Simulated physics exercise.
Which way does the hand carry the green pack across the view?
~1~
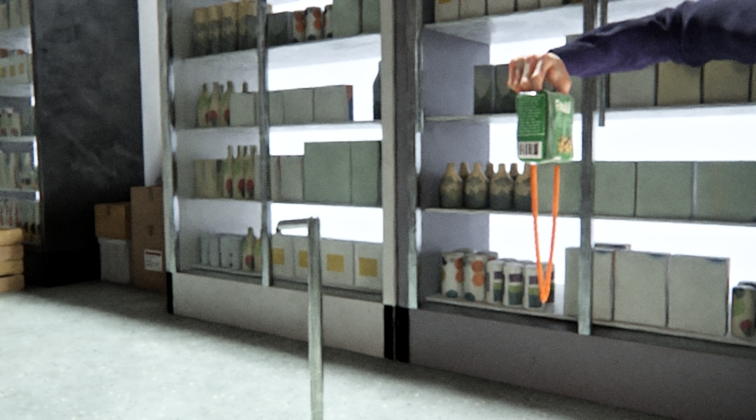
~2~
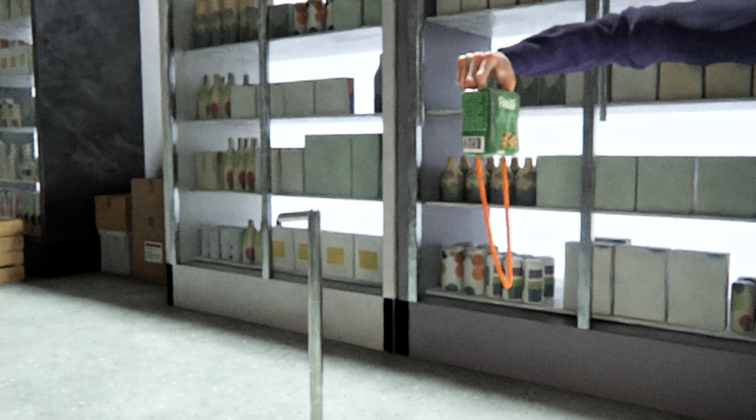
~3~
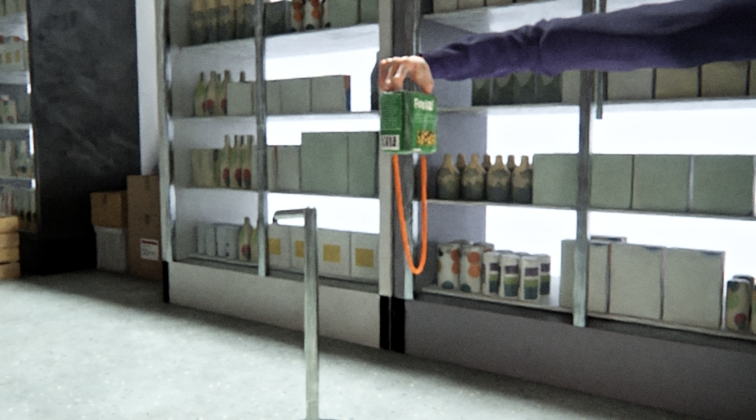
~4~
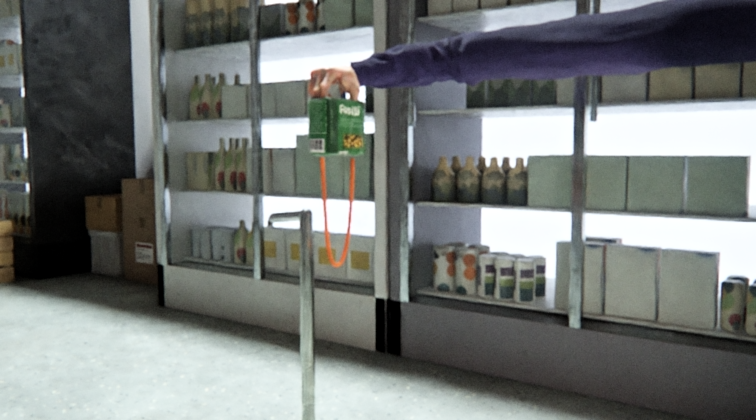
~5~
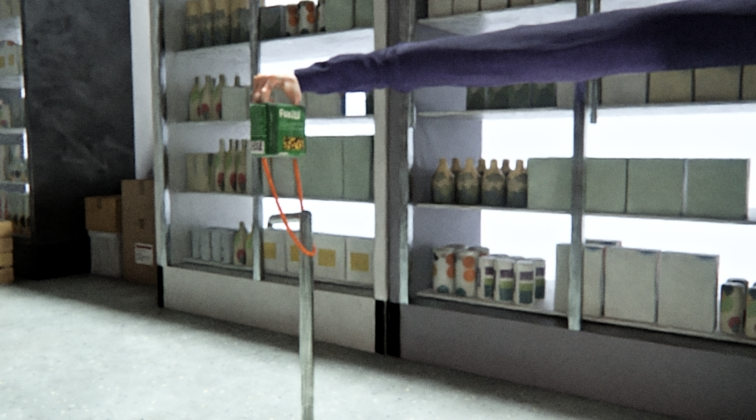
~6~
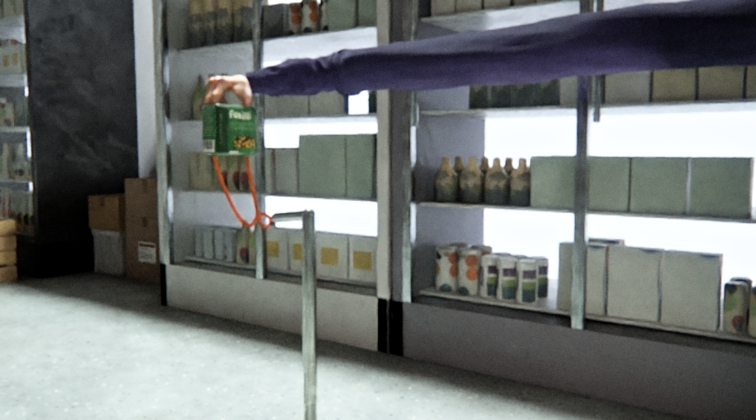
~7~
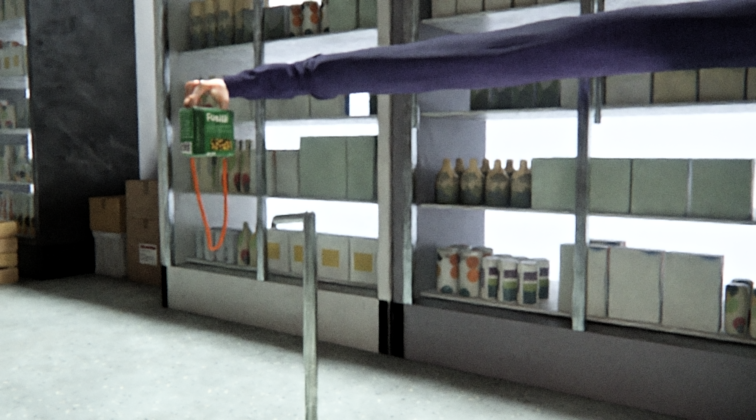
The hand carries the green pack to the left, from in front of the right-hand shelves to beyond the metal post.
